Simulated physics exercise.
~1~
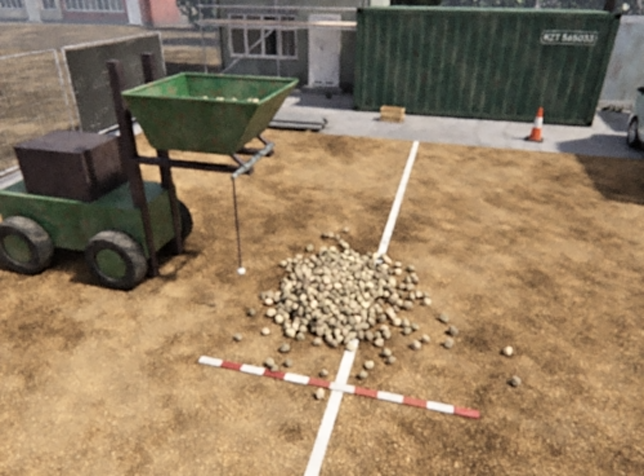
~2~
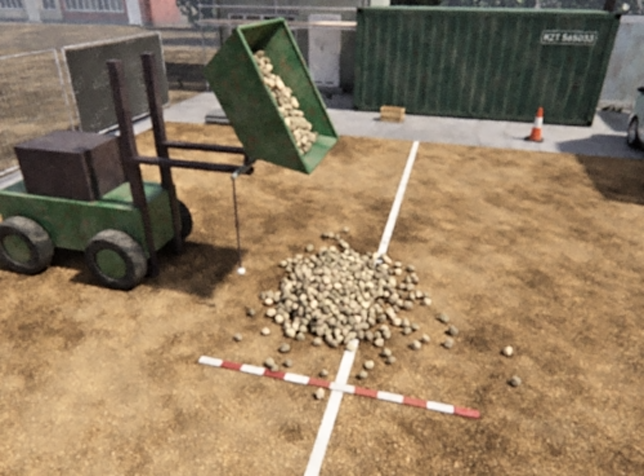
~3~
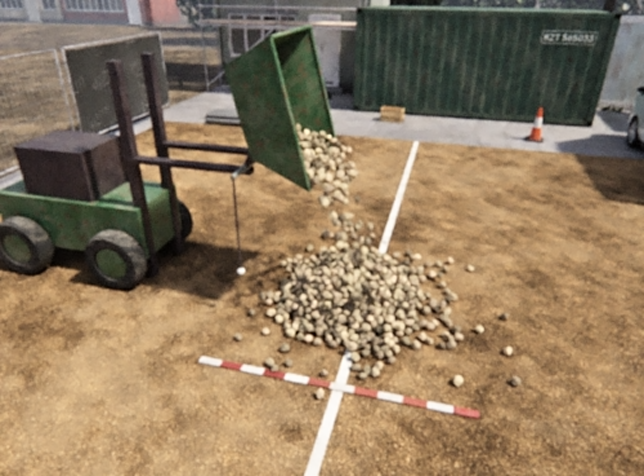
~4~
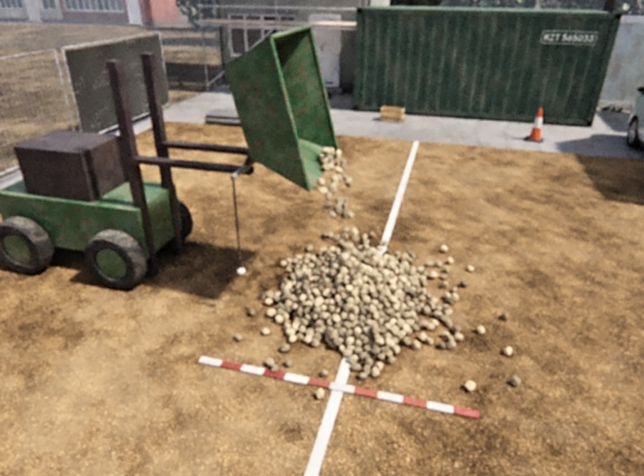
A green skip on a fork truck tips, pouring stones onto the pile below.
